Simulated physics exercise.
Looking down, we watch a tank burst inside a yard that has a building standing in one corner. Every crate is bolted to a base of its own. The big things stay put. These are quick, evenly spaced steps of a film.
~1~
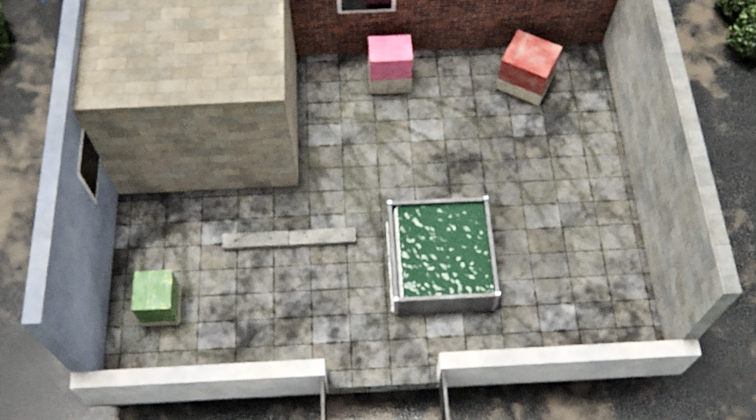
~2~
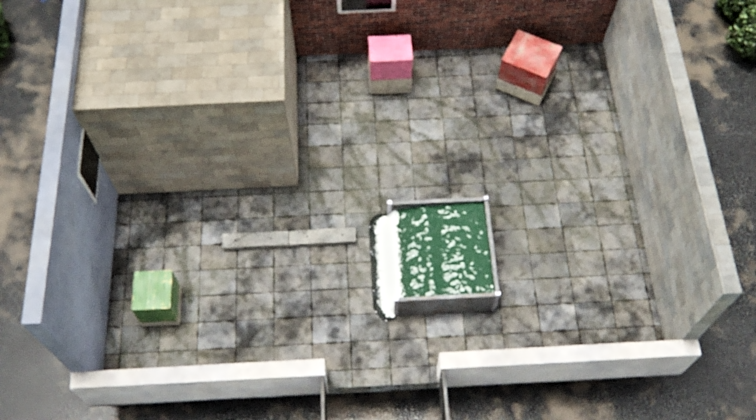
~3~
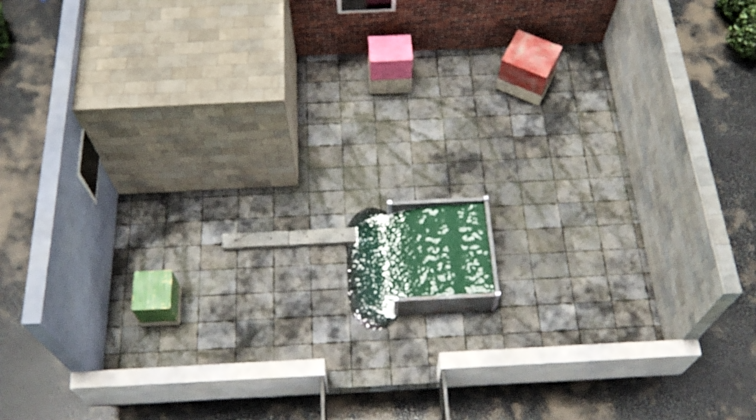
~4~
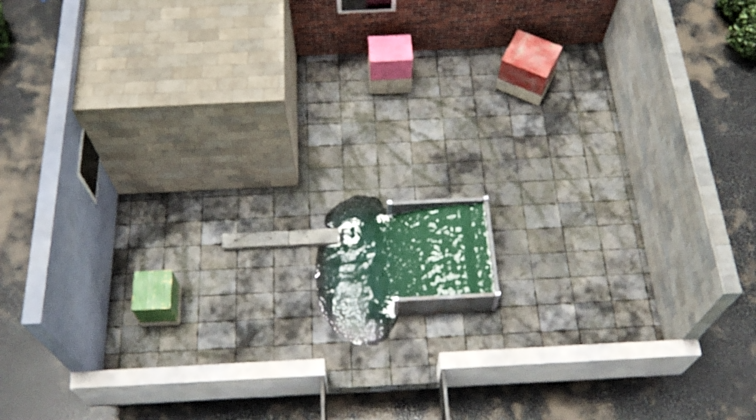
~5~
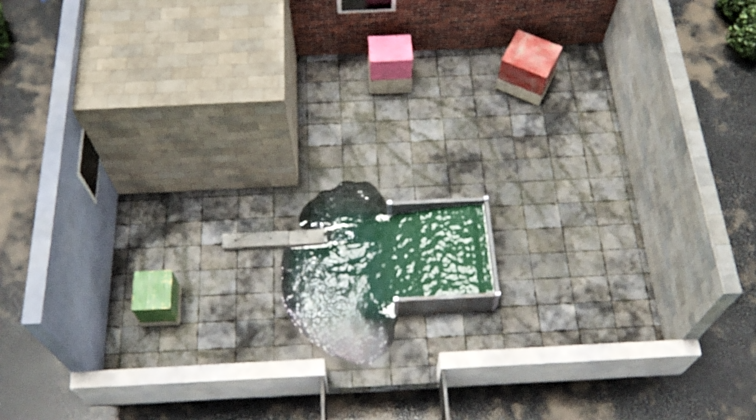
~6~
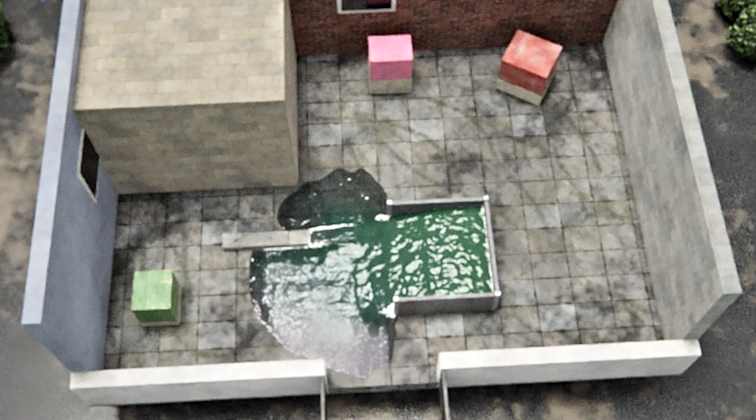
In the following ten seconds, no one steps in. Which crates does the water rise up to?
In the end the pink crate will have no water on it. The red crate will have no water on it. The green crate will have water on it.
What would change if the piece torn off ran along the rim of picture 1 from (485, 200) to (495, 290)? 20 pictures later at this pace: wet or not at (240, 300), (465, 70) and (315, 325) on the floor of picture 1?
In order: Spared, spared, spared.
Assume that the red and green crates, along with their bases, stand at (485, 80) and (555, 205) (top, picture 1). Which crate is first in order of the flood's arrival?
Crate marked pink.
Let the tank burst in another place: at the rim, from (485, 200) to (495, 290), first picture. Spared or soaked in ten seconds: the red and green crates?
In my view the red crate is never reached, and the green crate is never reached.
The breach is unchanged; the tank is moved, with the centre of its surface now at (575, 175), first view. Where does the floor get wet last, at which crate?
It is the red-painted one.
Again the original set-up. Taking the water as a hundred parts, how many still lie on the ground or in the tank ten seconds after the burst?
92 in a hundred.
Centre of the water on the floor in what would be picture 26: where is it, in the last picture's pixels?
I'd mark it close to (244, 272).
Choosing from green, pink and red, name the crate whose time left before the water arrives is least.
That would be the one in green.
A moment on, water covers 25 % of the floor; the pink crate not reached, the red crate not reached, the green crate water round its plinth.
Next, water covers 40 % of the floor; the pink crate not reached, the red crate not reached, the green crate water round its plinth.
Then, water covers 40 % of the floor; the pink crate water round its plinth, the red crate not reached, the green crate water round its plinth.
Later, water covers 45 % of the floor; the pink crate water round its plinth, the red crate water round its plinth, the green crate water round its plinth.
In the end, water covers 75 % of the floor; the pink crate stayed above the water, the red crate stayed above the water, the green crate was topped.
